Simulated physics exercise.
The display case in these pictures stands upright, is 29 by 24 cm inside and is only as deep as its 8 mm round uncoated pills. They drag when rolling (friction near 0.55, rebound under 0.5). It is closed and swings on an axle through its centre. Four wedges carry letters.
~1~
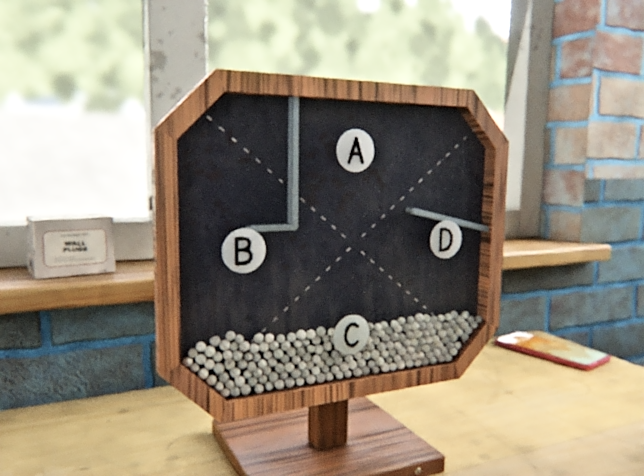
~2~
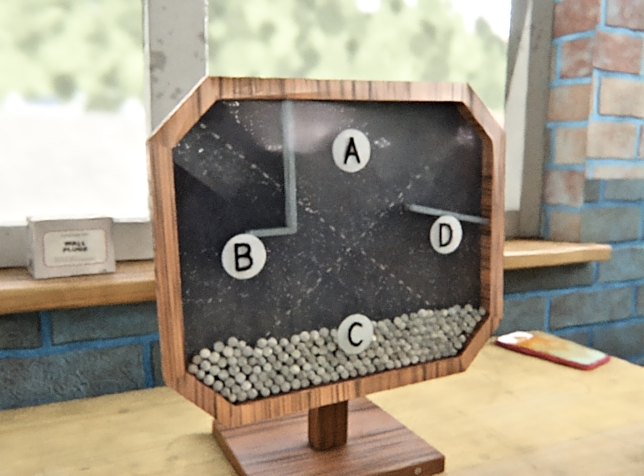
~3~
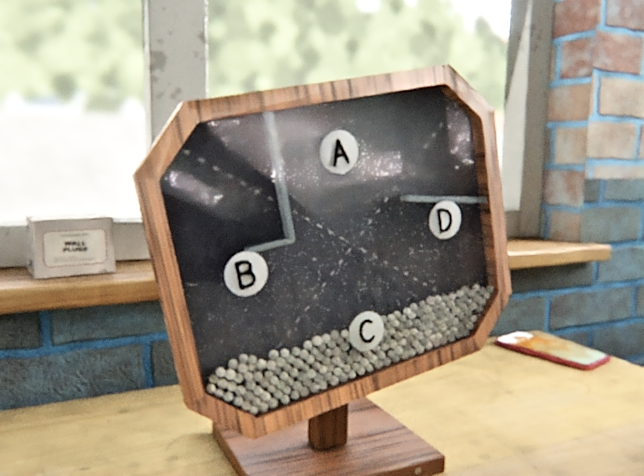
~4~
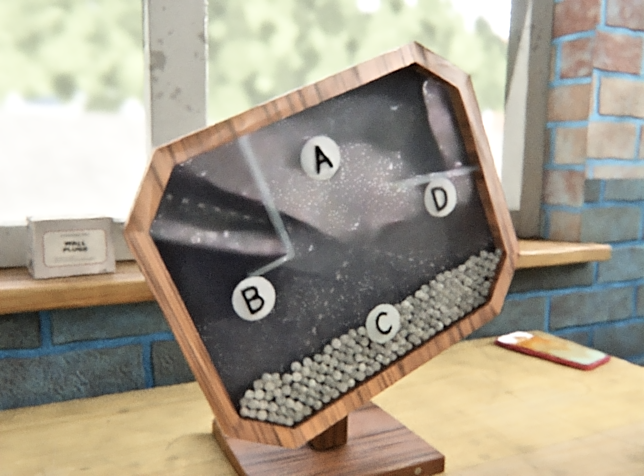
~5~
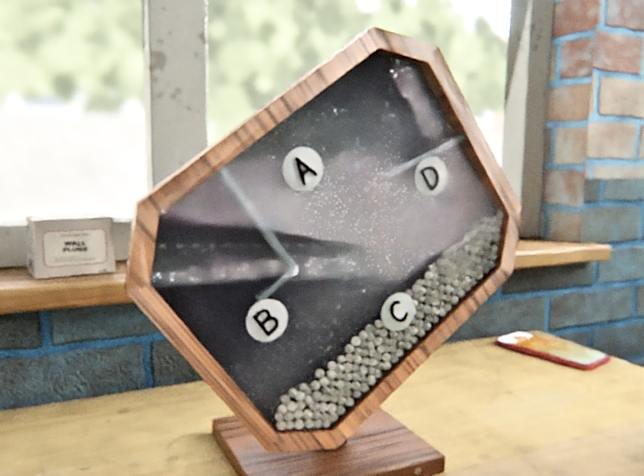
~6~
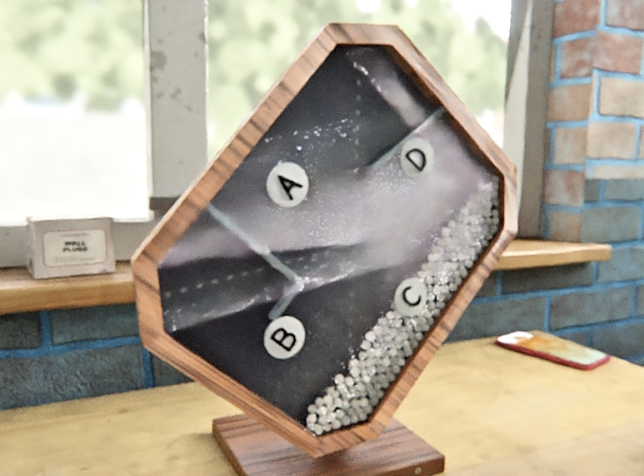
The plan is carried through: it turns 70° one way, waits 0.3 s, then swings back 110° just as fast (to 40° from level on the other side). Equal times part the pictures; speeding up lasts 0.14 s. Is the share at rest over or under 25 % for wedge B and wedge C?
B under, C over 25 %.
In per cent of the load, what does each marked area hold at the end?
Wedge A: 0; wedge B: 0; wedge C: 60; wedge D: 35.
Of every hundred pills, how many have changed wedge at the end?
About 40 per cent.
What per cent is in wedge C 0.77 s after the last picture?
About 45 per cent.
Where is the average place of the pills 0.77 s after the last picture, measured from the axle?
Some 7 cm left and 8 cm below.
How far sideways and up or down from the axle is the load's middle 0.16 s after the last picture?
Some 7 cm right and 6 cm below.
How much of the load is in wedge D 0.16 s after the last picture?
About 0 per cent.
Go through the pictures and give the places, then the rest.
In the first frame, level; about 200 pills; pills centred (349, 350); top one (231, 336); A (355, 151), B (244, 251), C (352, 335), D (446, 239).
In the second frame, turned 3° anticlockwise; pills centred (354, 349); top one (457, 309).
In the third frame, turned 11° anticlockwise; pills centred (367, 346); top one (476, 288); wall ends (249, 250), (405, 198).
In the fourth frame, turned 24° anticlockwise; pills centred (386, 336); top one (498, 253).
In the fifth frame, turned 37° anticlockwise; pills centred (403, 322); top one (500, 215).
In the sixth frame, turned 50° anticlockwise; pills centred (416, 307); top one (495, 179); A (288, 185), B (285, 338), C (411, 297), D (418, 158).
Then, 0.16 s after the last picture, it stands 70° anticlockwise; the pills' middle is 7 cm right of and 6 cm below the centre; B 15 %, C 85 %.
Then, 0.77 s after the last picture, it stands 15° anticlockwise; the pills' middle is 7 cm left of and 8 cm below the centre; B 55 %, C 45 %.
Then, 1.08 s after the last picture, it stands 40° clockwise; the pills' middle is 9 cm left of and 3 cm below the centre; B 30 %, C 70 %.
At rest 1.9 s after the last picture, it stands 40° clockwise; A 0 %, B 0 %, C 60 %, D 35 %.
